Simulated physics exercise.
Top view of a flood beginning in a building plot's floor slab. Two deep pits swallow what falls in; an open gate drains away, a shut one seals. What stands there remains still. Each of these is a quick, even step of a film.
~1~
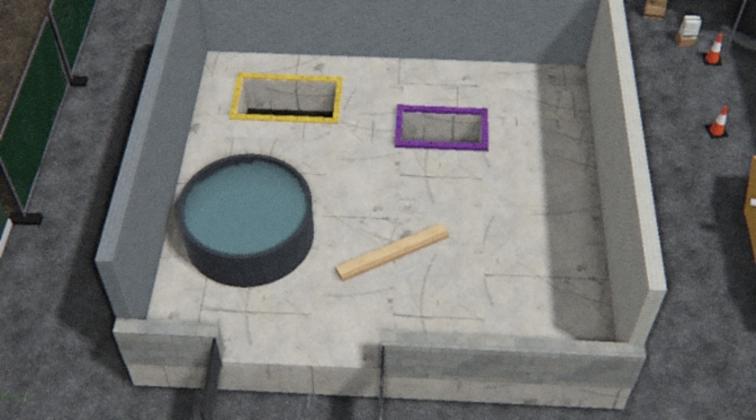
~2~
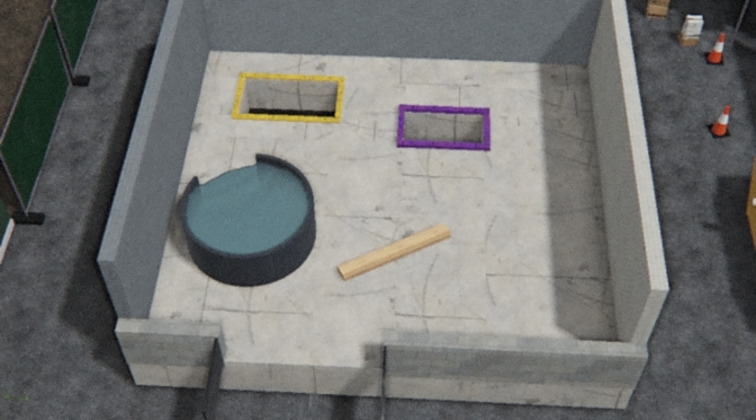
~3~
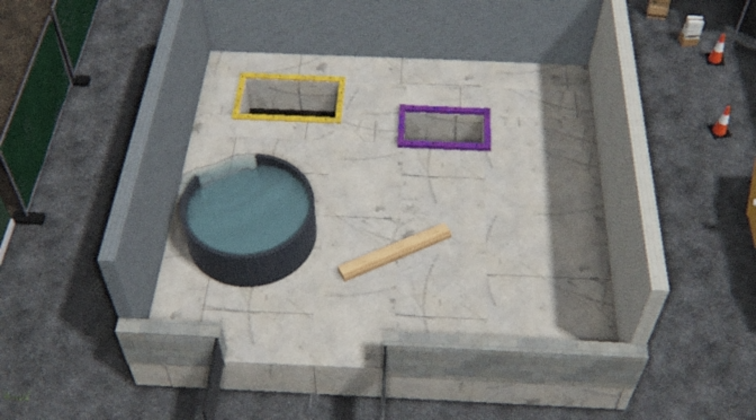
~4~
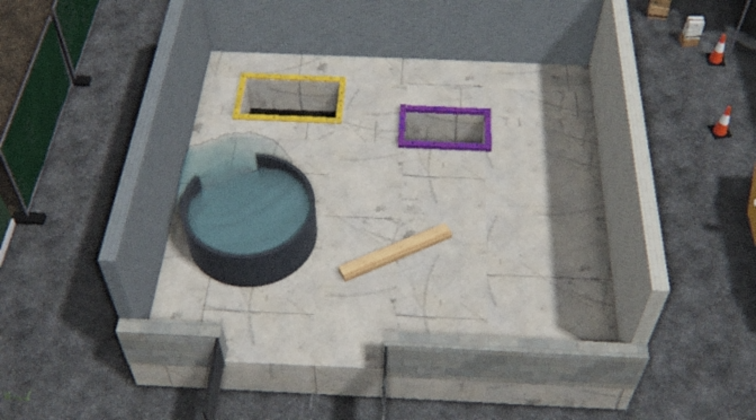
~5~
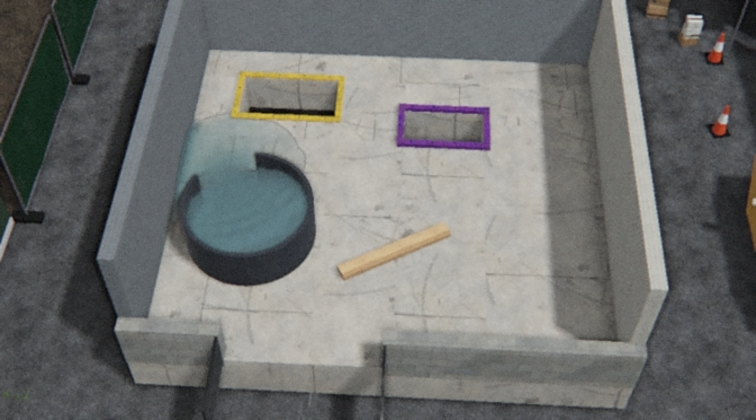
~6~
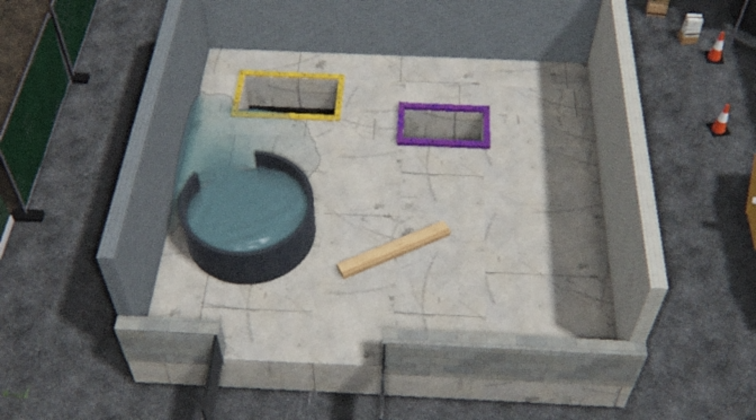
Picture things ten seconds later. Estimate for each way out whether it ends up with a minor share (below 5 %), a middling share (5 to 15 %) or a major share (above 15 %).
My prediction: The gate will be a minor outlet short of five per cent; the purple pit will be a minor outlet short of five per cent; the yellow pit will be a major outlet past fifteen per cent.
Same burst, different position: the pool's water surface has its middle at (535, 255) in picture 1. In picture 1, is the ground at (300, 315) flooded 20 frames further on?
There: Dry.
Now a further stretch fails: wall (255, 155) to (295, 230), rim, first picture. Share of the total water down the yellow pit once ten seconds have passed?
Yellow: 12 %.
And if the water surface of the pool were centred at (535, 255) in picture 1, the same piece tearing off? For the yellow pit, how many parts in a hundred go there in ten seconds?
The yellow pit ends up with 12 per cent.
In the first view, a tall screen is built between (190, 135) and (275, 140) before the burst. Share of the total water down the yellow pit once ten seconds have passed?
Per cent: Yellow 2.
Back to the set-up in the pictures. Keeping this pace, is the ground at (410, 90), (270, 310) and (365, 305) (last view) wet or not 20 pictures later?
Well, in turn they'd be wet underfoot, dry underfoot and dry underfoot.
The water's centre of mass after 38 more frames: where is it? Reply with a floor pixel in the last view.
That puts it at around (316, 156).
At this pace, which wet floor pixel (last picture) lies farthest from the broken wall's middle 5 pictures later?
The farthest wet point should be near (209, 54).
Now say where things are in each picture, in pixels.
The pool at (245, 207) is whole and still, in the first picture.
Water pours out on the pool's far side and has run to a hidden place, in the second picture.
The front is at a hidden place, out from the gap on the pool's far side, in the third picture.
The front is at (247, 136), out from the gap on the pool's far side, in the fourth picture.
The front is at (194, 123), out from the gap on the pool's far side, in the fifth picture.
Water pours out on the pool's far side and has run to (200, 95), in the sixth picture.
A moment on, water covers 15 % of the floor; the gate 0 %, the purple pit 0 %, the yellow pit 3 %.
Next, water covers 20 % of the floor; the gate 0 %, the purple pit 0 %, the yellow pit 10 %.
Then, water covers 30 % of the floor; the gate 0 %, the purple pit 0 %, the yellow pit 22 %.
Later, water covers 45 % of the floor; the gate 0 %, the purple pit 0 %, the yellow pit 35 %.
In the end, water covers 80 % of the floor; the gate 1 %, the purple pit 0 %, the yellow pit 41 %.
